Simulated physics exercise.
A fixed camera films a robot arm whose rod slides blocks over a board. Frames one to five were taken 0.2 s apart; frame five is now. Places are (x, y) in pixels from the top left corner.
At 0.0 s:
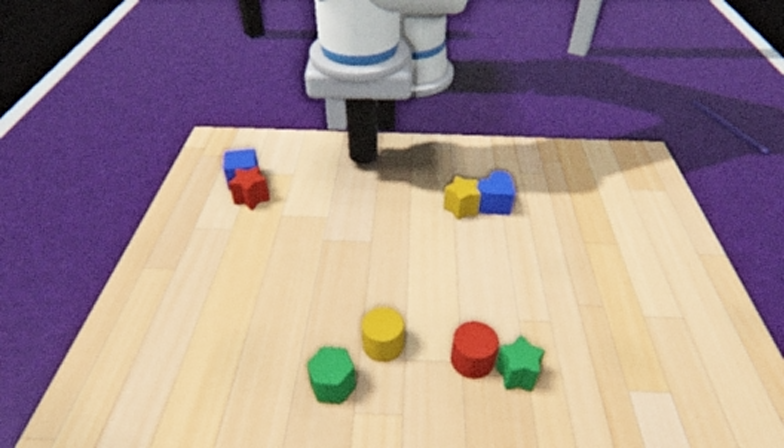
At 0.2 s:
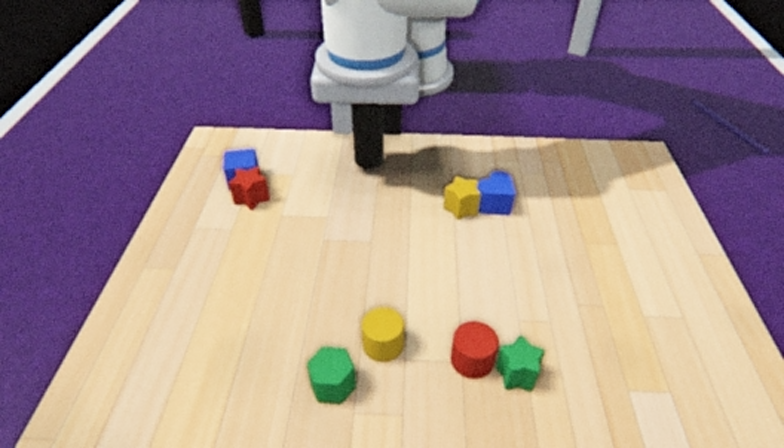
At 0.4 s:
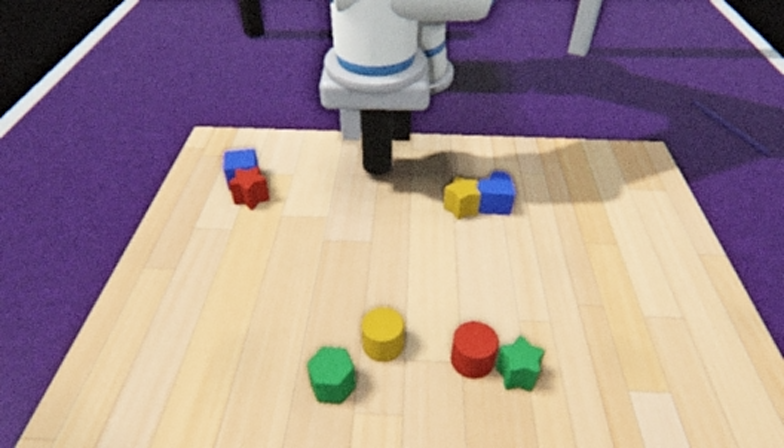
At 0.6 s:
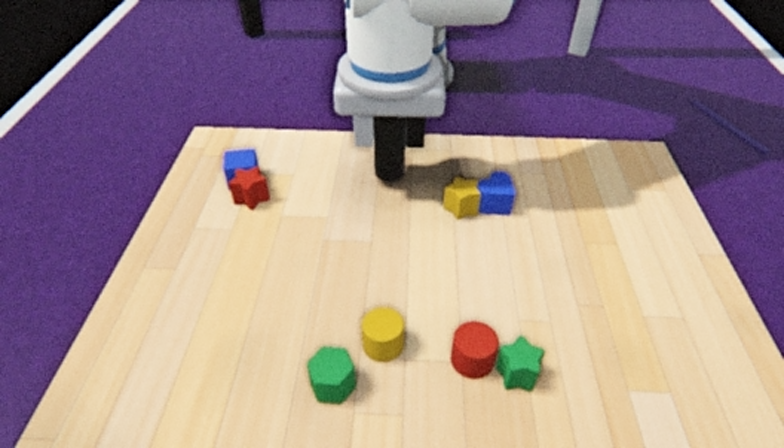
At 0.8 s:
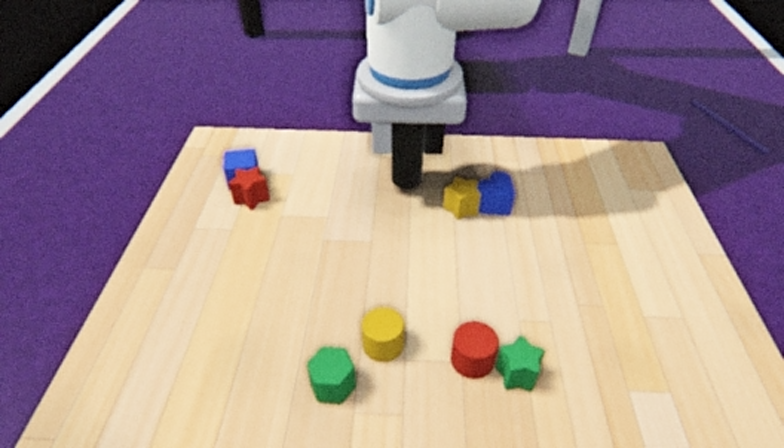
In the video, a robot arm with a dark rod moves a short way right and slightly nearer over a wooden board, left of a yellow star and a blue block, while all the coloured blocks stay still.
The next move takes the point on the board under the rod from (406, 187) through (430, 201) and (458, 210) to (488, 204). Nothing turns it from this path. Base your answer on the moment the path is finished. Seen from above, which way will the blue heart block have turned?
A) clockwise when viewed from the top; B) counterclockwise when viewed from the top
Option B.
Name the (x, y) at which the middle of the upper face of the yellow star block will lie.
It should be at (507, 201) by then.
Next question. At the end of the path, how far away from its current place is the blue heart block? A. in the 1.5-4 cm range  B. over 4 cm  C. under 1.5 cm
My answer is option A.
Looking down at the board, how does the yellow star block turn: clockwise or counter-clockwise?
Rotates clockwise.
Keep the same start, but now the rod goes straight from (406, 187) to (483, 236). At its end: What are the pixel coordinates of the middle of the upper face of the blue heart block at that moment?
Expect it around (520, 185).
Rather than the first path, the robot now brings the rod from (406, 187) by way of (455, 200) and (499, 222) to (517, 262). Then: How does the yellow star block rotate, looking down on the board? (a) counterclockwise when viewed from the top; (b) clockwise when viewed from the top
Option b.
The first path, step by step. One third of the way, rod (430, 194); nothing pushed yet.
Two thirds of the way, rod (459, 202); yellow star block (490, 197); blue heart block (516, 184), turned 40° anticlockwise.
At the end, rod (490, 197); yellow star block (507, 201), turned 35° clockwise; blue heart block (526, 185), turned 65° anticlockwise.
